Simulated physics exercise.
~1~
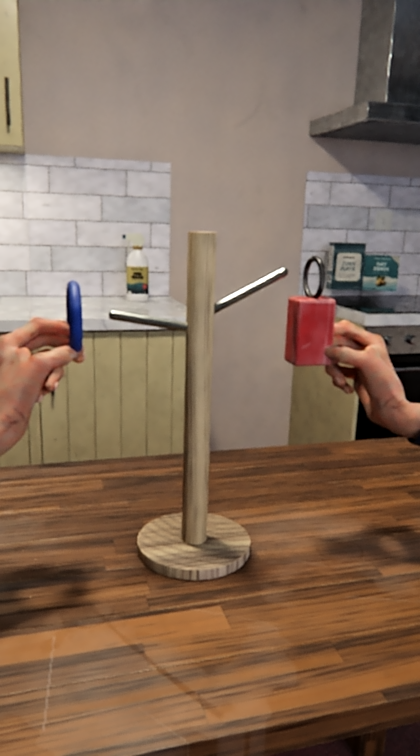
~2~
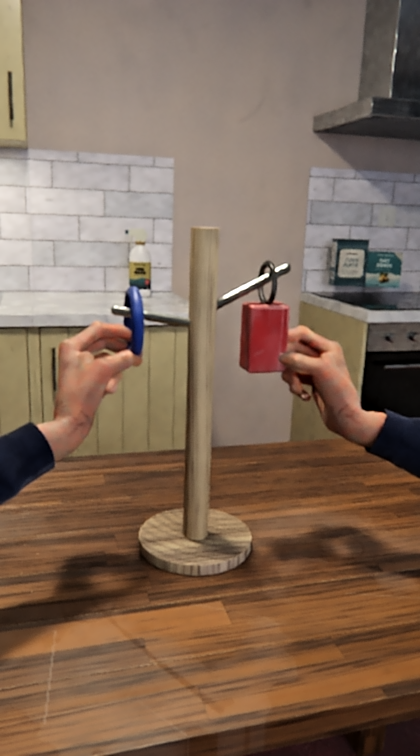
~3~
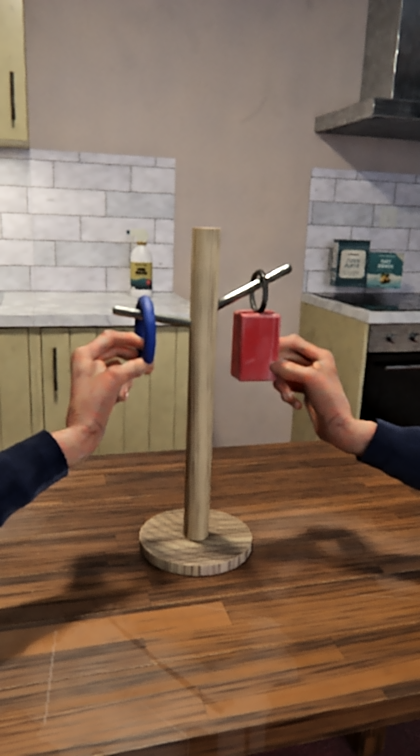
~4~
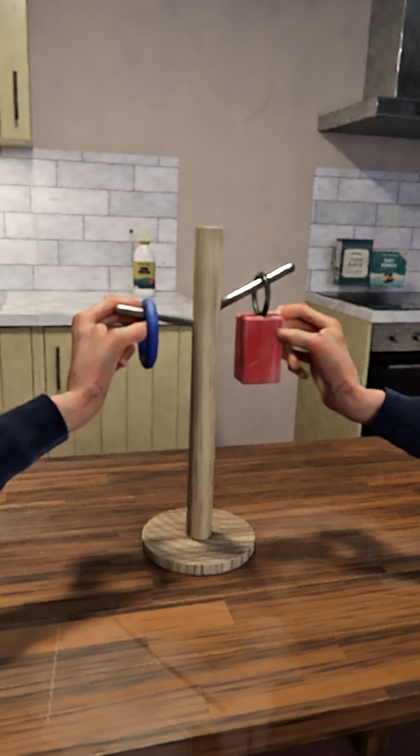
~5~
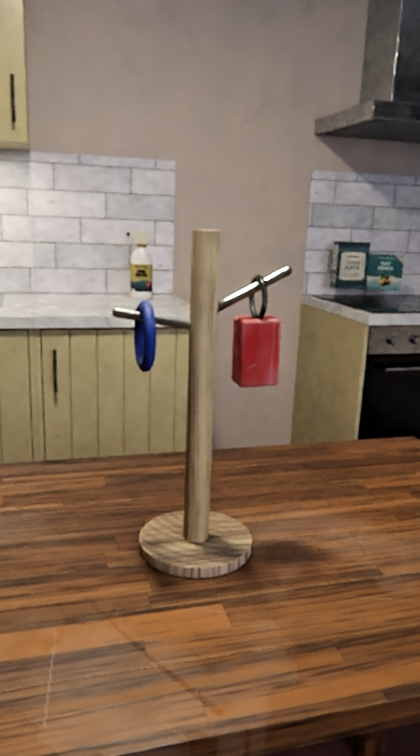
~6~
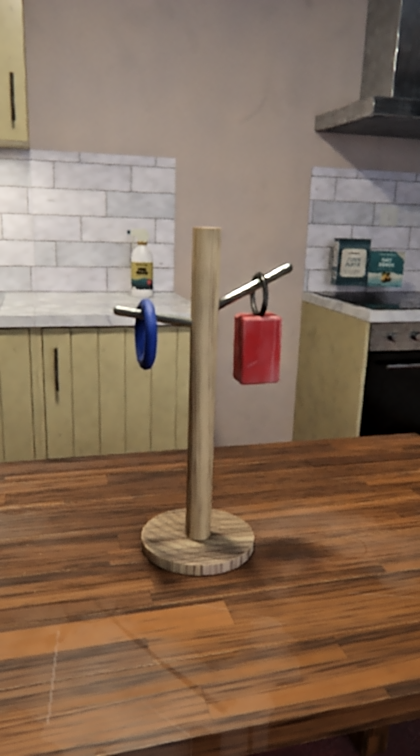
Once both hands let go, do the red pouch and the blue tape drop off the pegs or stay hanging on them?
Both stay hanging. The red pouch hangs by its ring from the right peg, and the blue tape hangs from the left one.
